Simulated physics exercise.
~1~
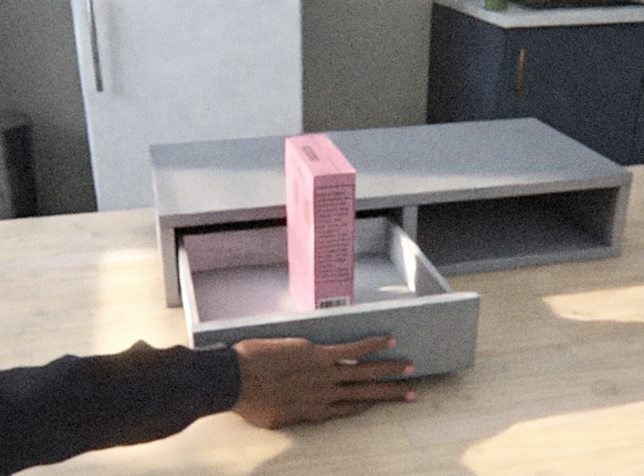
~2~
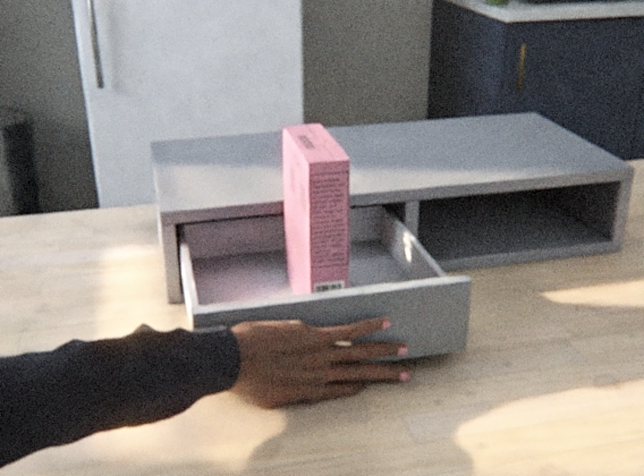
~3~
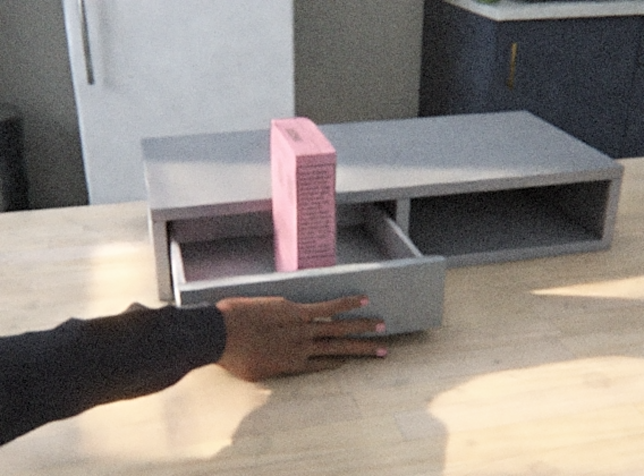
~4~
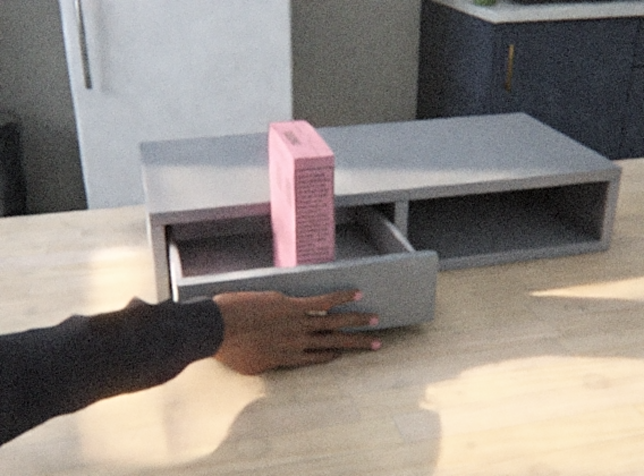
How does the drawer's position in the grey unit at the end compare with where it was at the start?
At the start the drawer is pulled well out of the unit, and by the end it sits further in but is still partly open.
Grey drawer holding an upright pink box sliding partway into a low unit as a hand pushes, coming to rest still open.
